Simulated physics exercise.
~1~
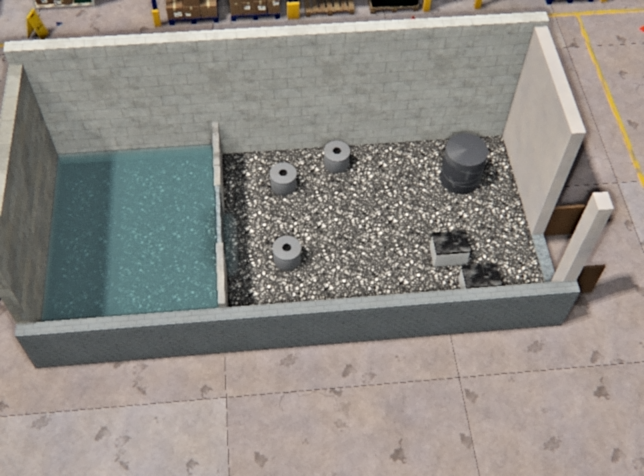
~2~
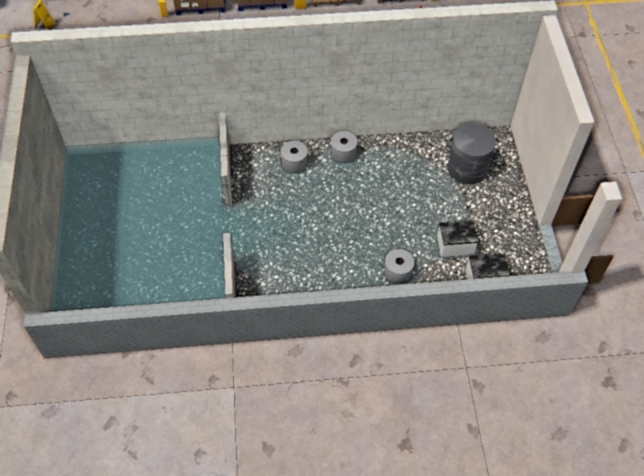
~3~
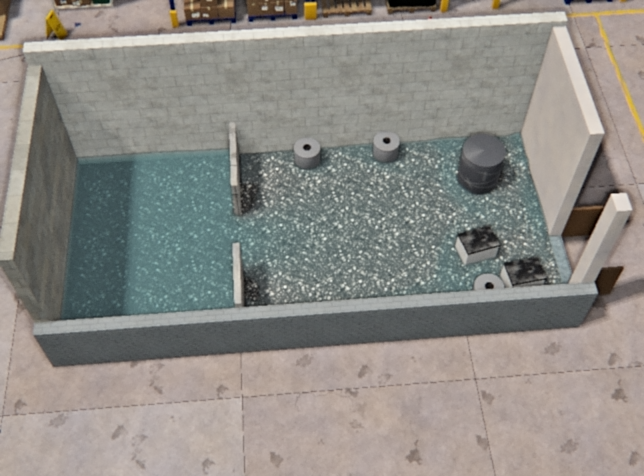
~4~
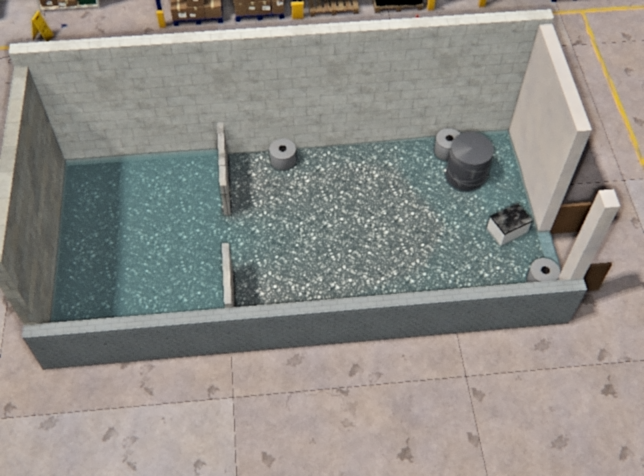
In a walled basement split by a partition, teal water held on the left bursts through a gap and spreads across the speckled floor, pushing grey tubs and chests rightward; by the end water covers the floor, one chest is out of view, and the others have shifted.
